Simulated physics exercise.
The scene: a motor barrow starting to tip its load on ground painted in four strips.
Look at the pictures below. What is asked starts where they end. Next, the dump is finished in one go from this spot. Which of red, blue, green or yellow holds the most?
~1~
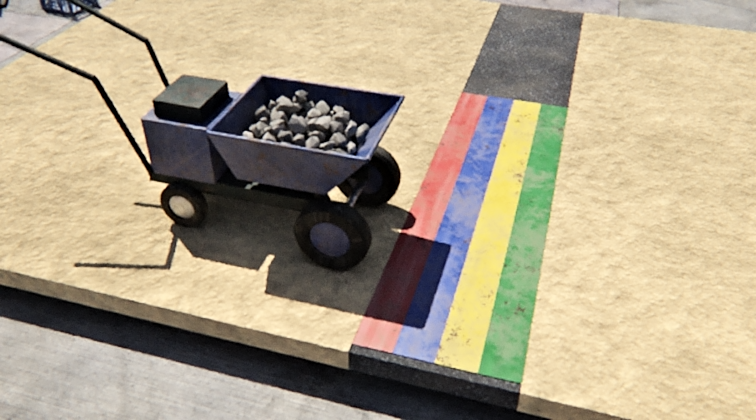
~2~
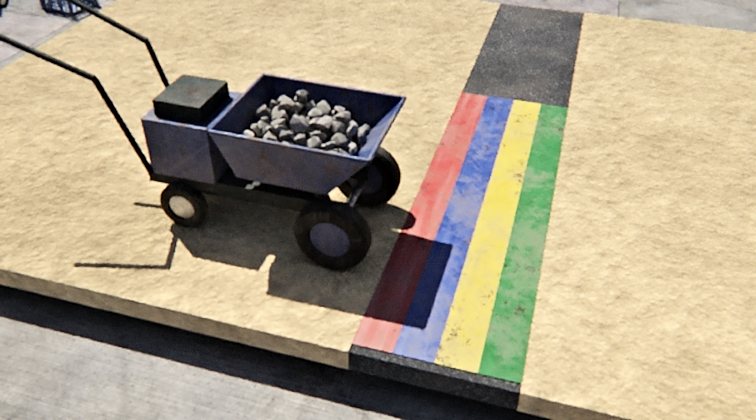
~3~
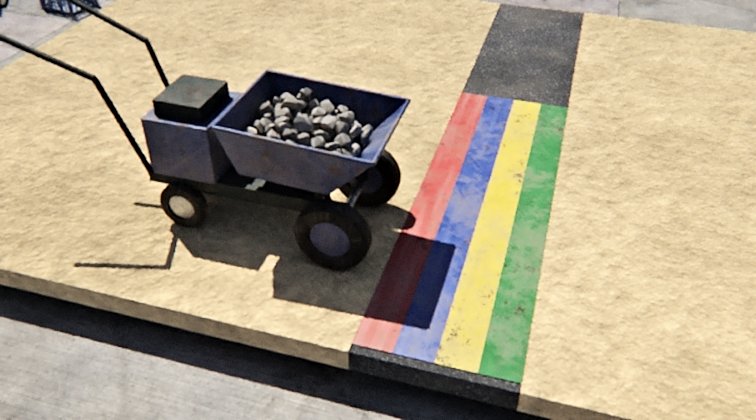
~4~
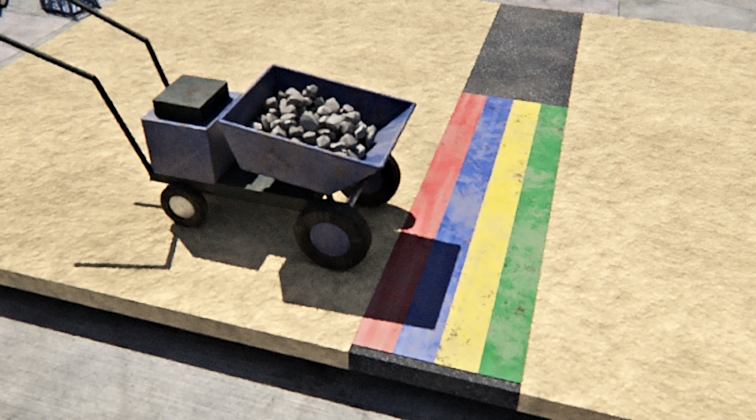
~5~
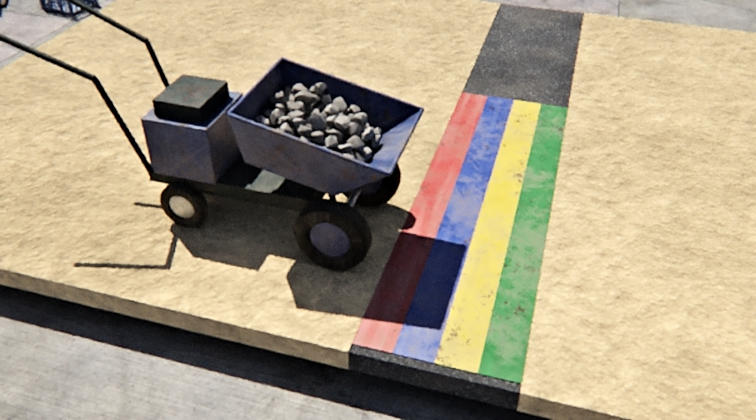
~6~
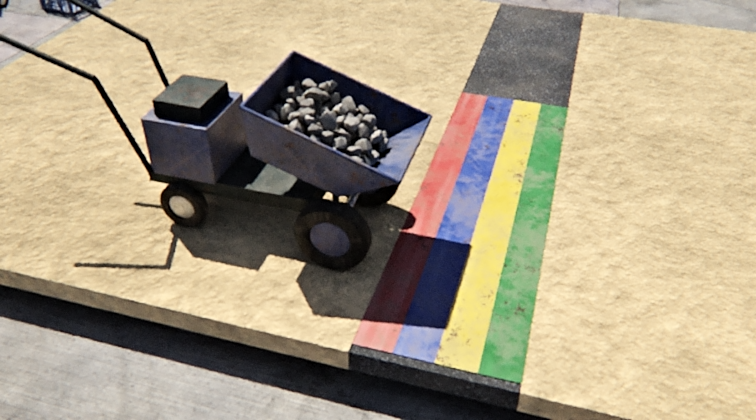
Yellow.
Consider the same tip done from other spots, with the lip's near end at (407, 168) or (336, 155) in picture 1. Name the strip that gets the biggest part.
To begin with the green one, and after that the blue one.
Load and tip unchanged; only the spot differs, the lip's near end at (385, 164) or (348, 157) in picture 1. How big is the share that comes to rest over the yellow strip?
It works out to 30 per cent in the first case and 30 per cent in the second.
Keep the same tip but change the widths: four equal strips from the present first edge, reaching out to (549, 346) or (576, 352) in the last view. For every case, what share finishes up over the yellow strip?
The first gives around 30 %, the second around 30 %.
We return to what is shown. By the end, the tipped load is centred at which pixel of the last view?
Once it all stops, the middle lies near (492, 254).
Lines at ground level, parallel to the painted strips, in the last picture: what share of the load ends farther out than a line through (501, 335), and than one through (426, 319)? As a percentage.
Roughly 20 and 70 %.
Soon after the last picture, skip tipped steeply; all in the skip.
A little later, skip tipped right over; most in the skip; a small part over the blue strip; about a quarter over the yellow strip; a stray few over the green strip.
Later still, skip tipped right over; about a quarter in the skip; about a quarter over the blue strip; about a third over the yellow strip; a small part over the green strip; a small part off the paint.
At rest, skip tipped right over; about a quarter in the skip; a stray few over the red strip; about a quarter over the blue strip; about a third over the yellow strip; a small part over the green strip; a small part off the paint.
